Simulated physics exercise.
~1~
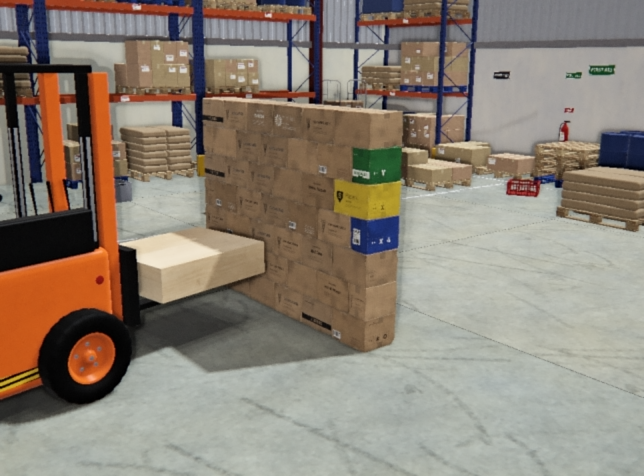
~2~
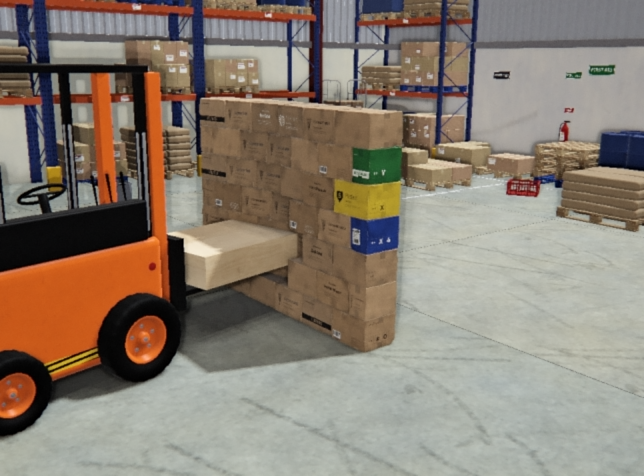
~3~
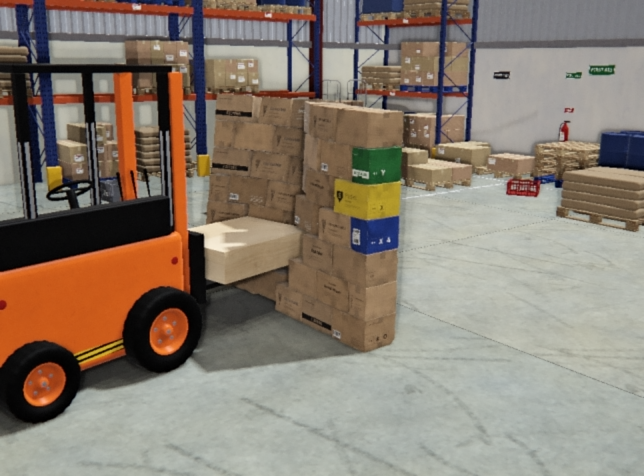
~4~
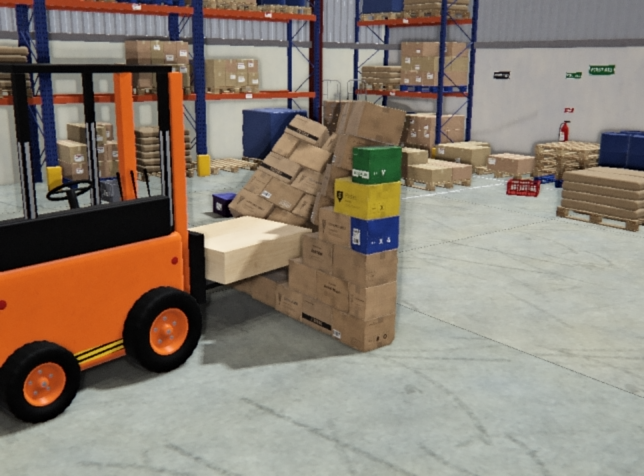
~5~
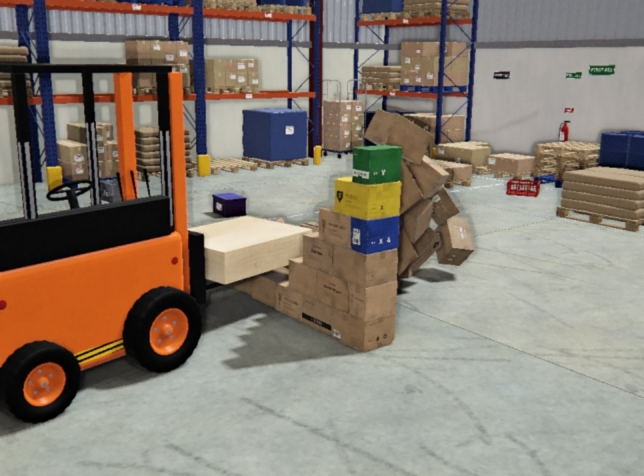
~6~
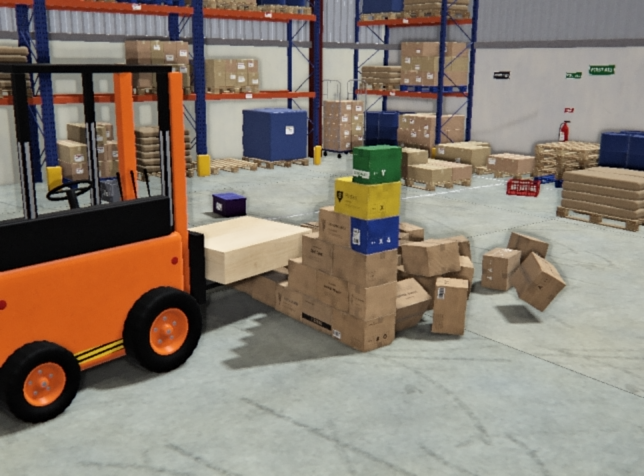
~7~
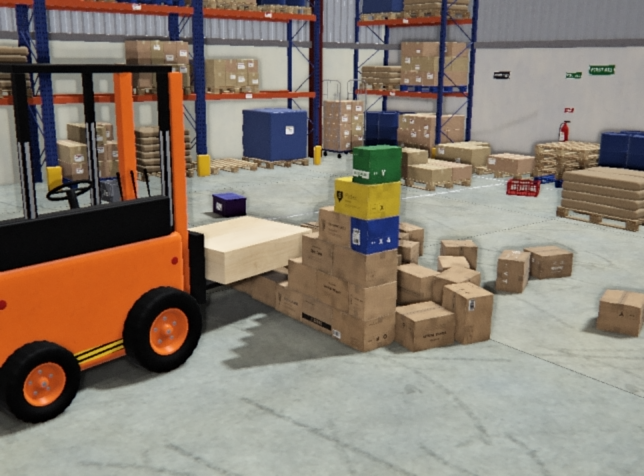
We see an orange forklift push a pale case on its raised forks into a wall of stacked cartons, then stop as the upper part tips and tumbles away behind. Cartons lie scattered on the floor, while the green, yellow and blue ones stay stacked at the standing end.
